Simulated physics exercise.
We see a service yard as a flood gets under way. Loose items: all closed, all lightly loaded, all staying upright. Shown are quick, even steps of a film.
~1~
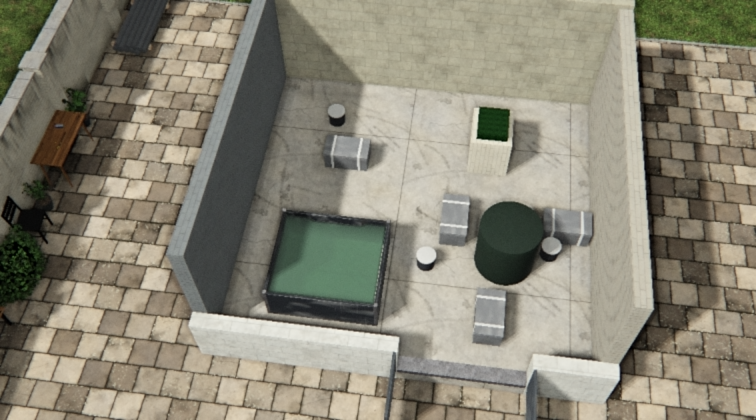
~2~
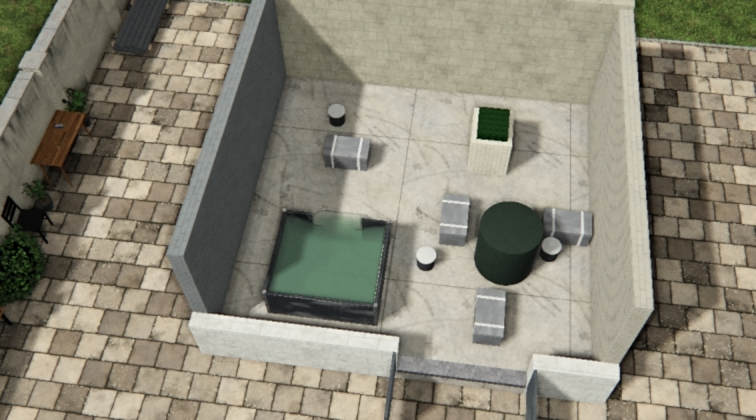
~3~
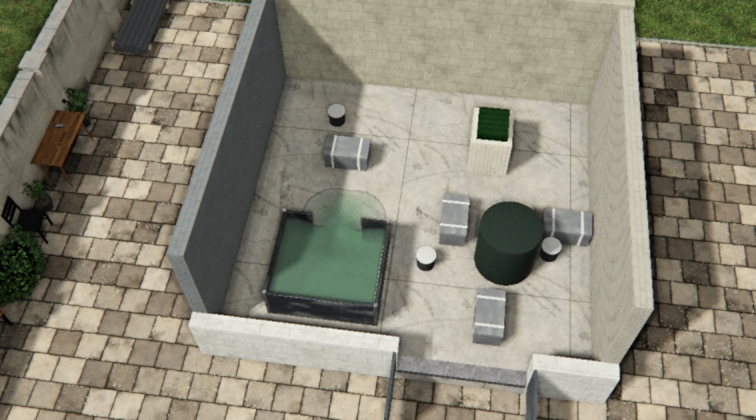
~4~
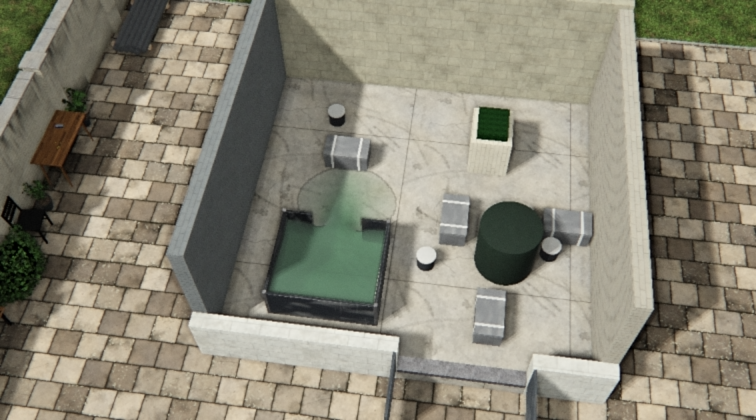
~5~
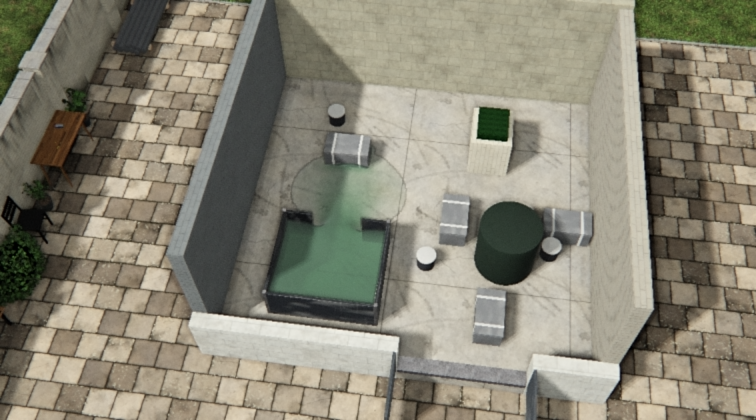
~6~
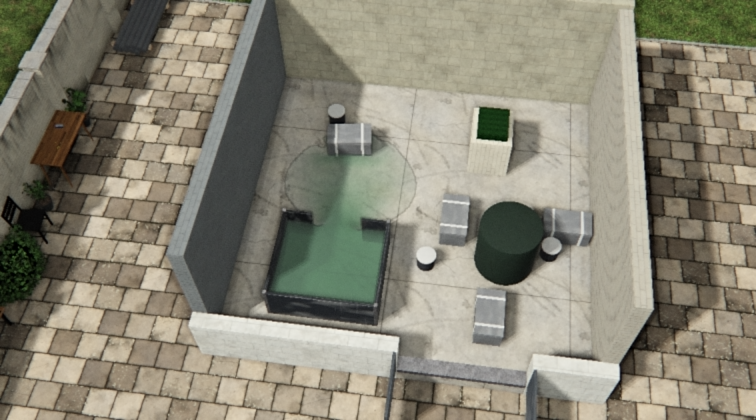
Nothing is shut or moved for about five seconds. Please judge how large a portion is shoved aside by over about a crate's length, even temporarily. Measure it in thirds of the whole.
The share is under a third of the whole.
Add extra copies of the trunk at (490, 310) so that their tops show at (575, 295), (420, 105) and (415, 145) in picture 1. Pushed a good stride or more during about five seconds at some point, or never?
First remains in place, second driven off, third driven off.
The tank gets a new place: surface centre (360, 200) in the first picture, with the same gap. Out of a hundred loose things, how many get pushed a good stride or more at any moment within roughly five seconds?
Roughly 20 %.
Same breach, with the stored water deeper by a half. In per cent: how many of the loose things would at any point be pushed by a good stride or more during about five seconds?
Near 20 in a hundred.
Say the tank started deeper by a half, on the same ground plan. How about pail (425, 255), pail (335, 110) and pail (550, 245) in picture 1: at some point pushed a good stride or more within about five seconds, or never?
Fell short, went the distance, fell short.
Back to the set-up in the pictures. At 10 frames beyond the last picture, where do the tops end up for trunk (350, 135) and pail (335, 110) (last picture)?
Roughly (357, 83) for the first, roughly (328, 74) for the second.
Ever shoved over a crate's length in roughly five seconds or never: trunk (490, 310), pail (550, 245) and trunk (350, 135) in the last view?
Successively: Never went far, never went far, moved a long way.
A moment on, 1 of 8 are well off their spots; 0 afloat.
Next, 2 of 8 are well off their spots; 2 afloat.
Later, 2 of 8 are well off their spots; 2 afloat.
In the end, 2 of 8 are well off their spots, and 2 have been at some point; 2 afloat.
